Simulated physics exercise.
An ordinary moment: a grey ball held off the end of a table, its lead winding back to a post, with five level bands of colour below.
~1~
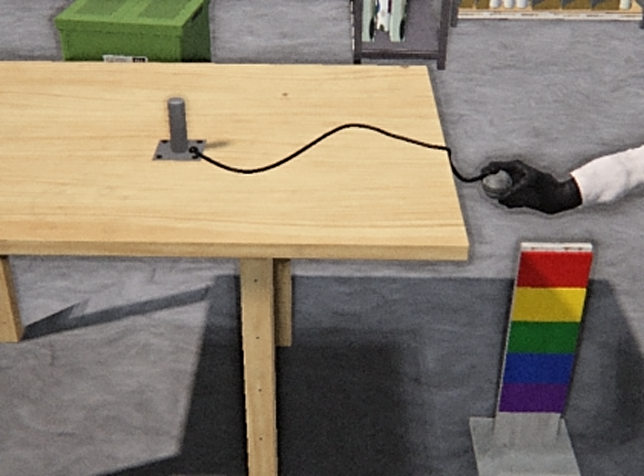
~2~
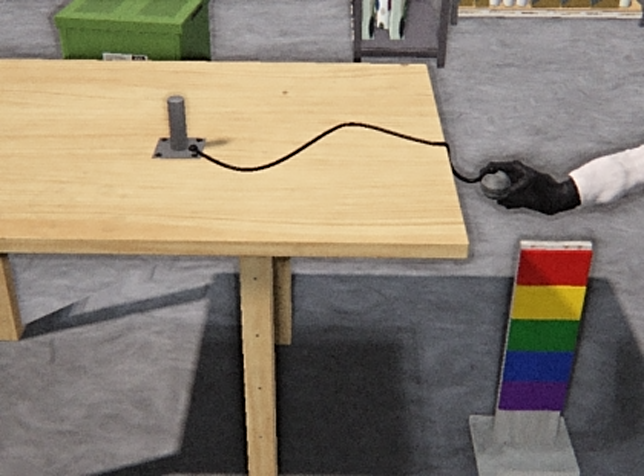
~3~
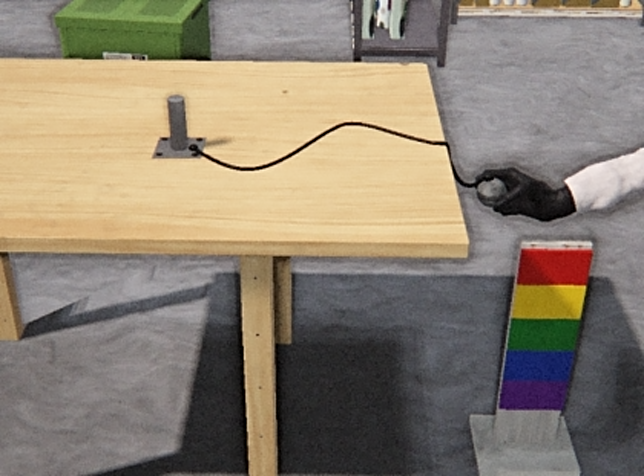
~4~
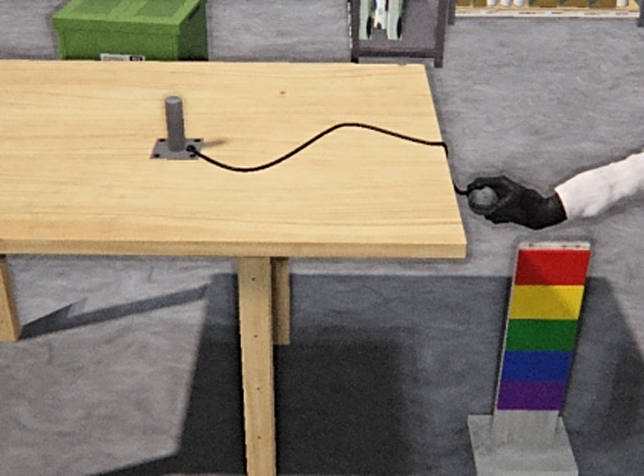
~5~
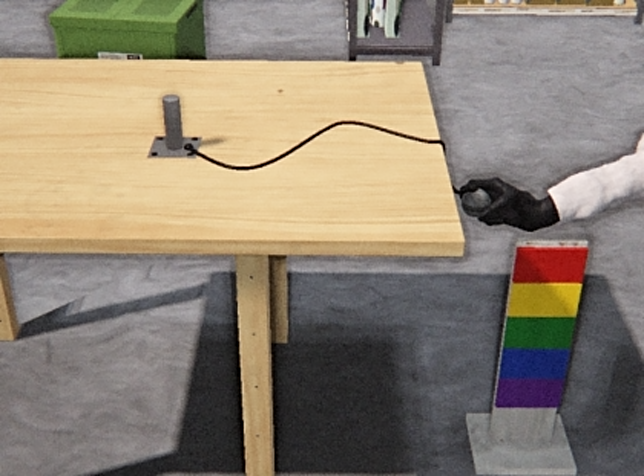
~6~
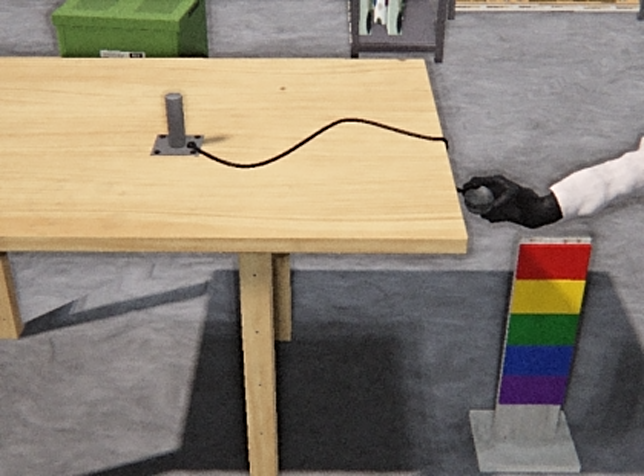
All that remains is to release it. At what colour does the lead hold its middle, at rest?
At yellow.
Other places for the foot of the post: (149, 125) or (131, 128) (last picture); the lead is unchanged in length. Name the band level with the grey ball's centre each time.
Try by try: Red; red.
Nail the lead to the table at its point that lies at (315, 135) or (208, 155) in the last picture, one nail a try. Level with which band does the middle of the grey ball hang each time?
In that order: Red; yellow.
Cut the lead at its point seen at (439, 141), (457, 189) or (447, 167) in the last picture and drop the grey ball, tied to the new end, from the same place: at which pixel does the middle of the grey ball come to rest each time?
Try by try, around (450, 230), (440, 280) and (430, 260).
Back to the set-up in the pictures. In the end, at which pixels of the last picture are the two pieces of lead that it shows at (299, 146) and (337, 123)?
They go to (337, 146) and to (405, 147).
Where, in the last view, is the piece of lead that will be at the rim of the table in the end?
At (372, 123), roughly.
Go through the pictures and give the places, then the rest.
The first picture shows grey ball (497, 184); red (555, 272); yellow (549, 306); green (543, 338); blue (538, 370); purple (533, 399).
The second picture shows grey ball (496, 185); lead through (215, 161) (279, 162) (322, 136) (379, 129) (443, 147).
The third picture shows grey ball (492, 193).
The fourth picture shows grey ball (482, 201); lead through (213, 162) (277, 162) (320, 136) (377, 129) (441, 147).
The fifth picture shows grey ball (476, 203).
The sixth picture shows grey ball (479, 200); lead through (213, 158) (277, 158) (321, 131) (377, 125) (441, 142).
Soon after, ball near (404, 276); level with yellow.
After that, ball near (433, 296); level with yellow.
In the end, ball near (442, 298); level with yellow. Its centre hangs level with the yellow band.
